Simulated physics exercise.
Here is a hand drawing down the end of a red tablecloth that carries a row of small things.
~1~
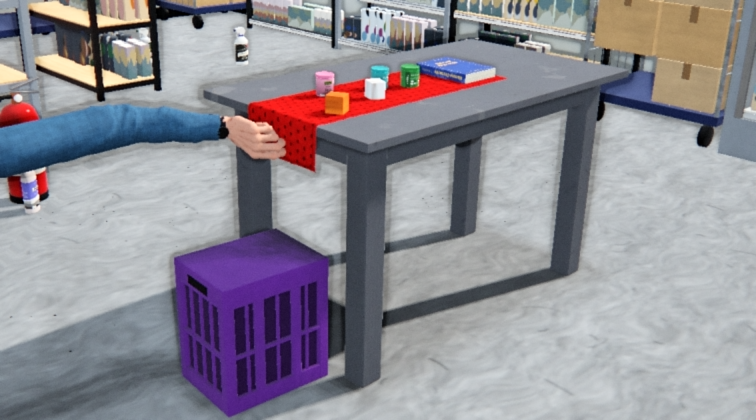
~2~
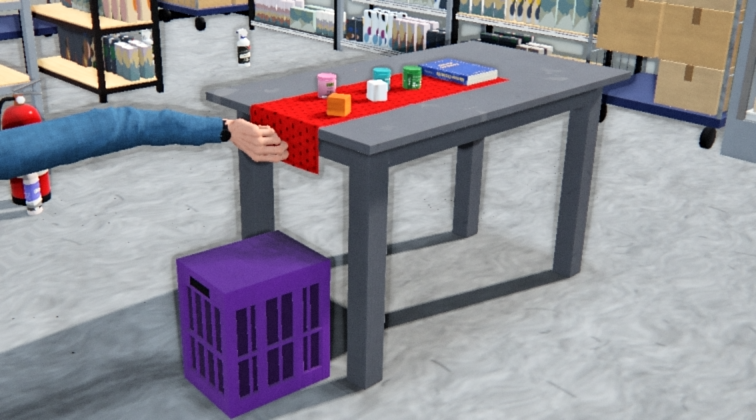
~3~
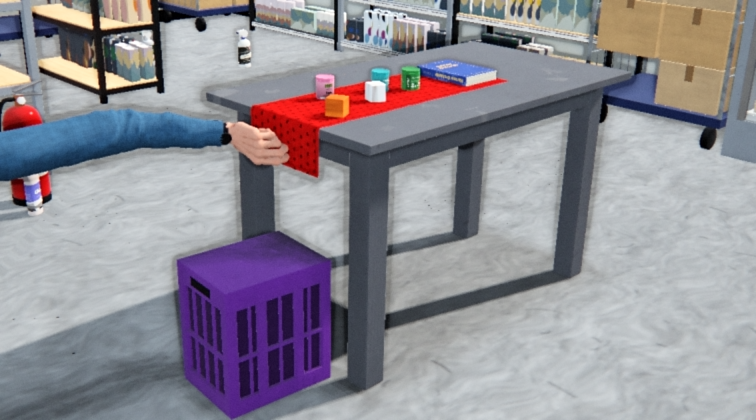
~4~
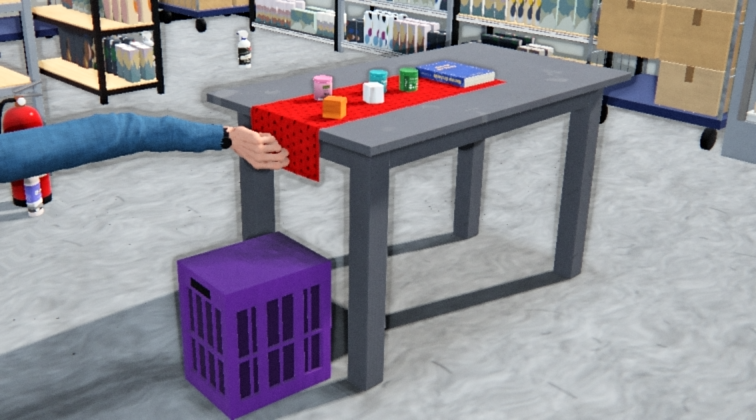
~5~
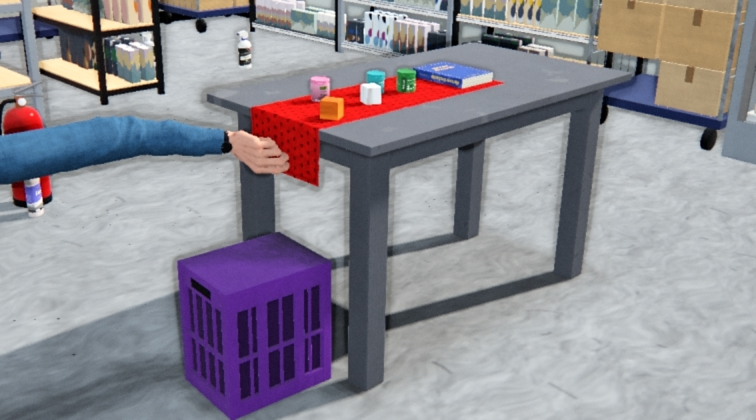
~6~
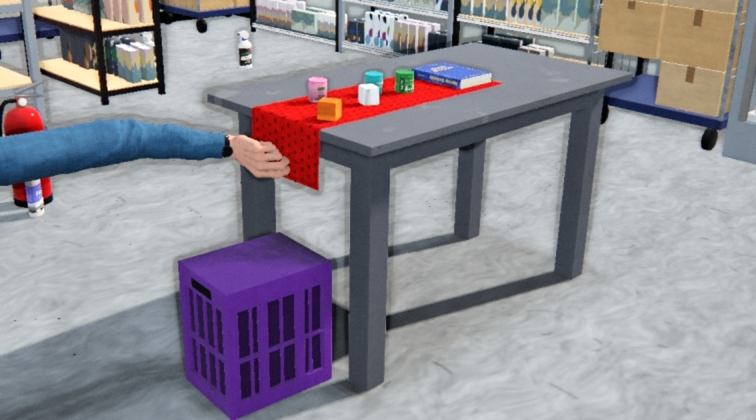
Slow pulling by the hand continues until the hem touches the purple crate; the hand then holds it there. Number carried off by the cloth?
Two end up below.
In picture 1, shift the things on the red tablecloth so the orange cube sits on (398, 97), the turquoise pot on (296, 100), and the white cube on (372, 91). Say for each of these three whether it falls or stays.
The orange cube? It stays where it is. The turquoise pot tips off, and the white cube stays where it is.
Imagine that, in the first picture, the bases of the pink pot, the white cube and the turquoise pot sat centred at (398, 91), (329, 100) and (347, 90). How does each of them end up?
Of the three, the pink pot stays aboard, the white cube takes a tumble, the turquoise pot stays aboard.
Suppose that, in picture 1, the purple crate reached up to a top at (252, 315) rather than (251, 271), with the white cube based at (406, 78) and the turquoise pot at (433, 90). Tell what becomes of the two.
The white cube stays aboard, and the turquoise pot stays aboard.
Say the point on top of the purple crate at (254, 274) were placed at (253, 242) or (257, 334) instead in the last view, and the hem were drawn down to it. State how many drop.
The count comes out 1 and 4.
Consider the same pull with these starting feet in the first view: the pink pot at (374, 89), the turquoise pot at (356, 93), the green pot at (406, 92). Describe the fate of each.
Pink pot: Stays. Turquoise pot: Stays. Green pot: Stays.
Soon after, hem near (285, 226); orange cube gone.
Then, hem on the crate; orange cube and pink pot gone.
At rest, hem on the crate; orange cube and pink pot gone. The count of fallen things is two.
